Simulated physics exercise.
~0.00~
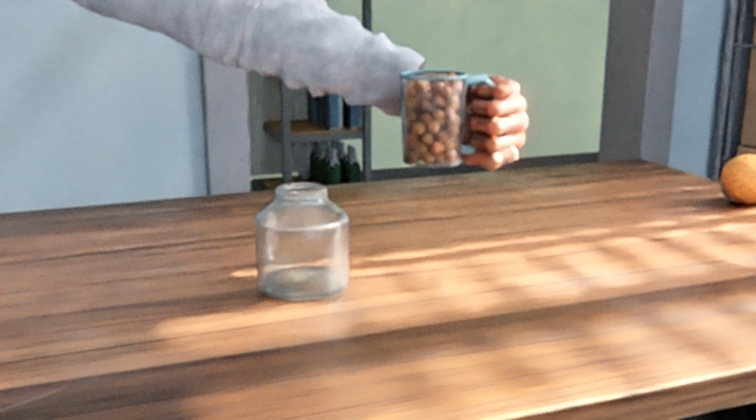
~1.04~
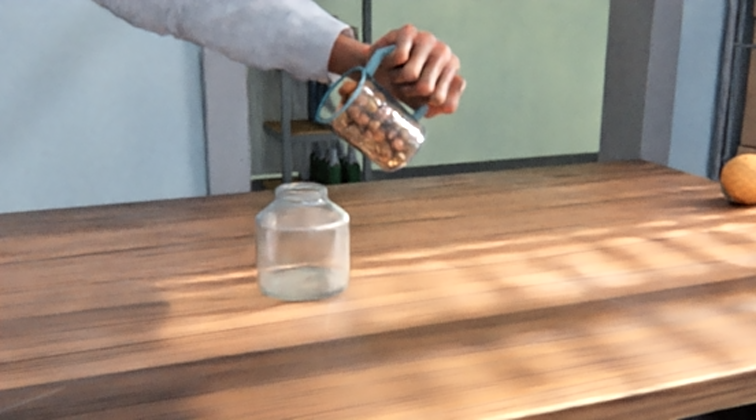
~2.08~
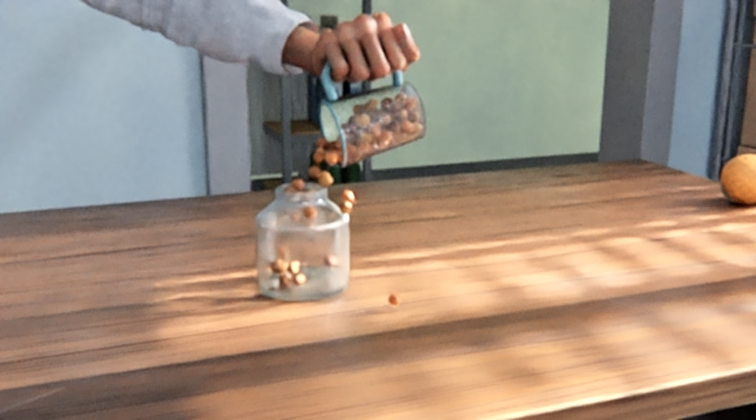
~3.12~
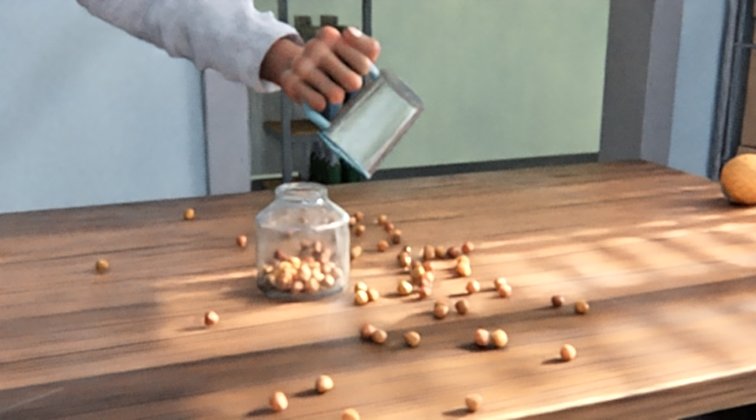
A hand tips a glass cup of small brown balls, spilling most around a jar.
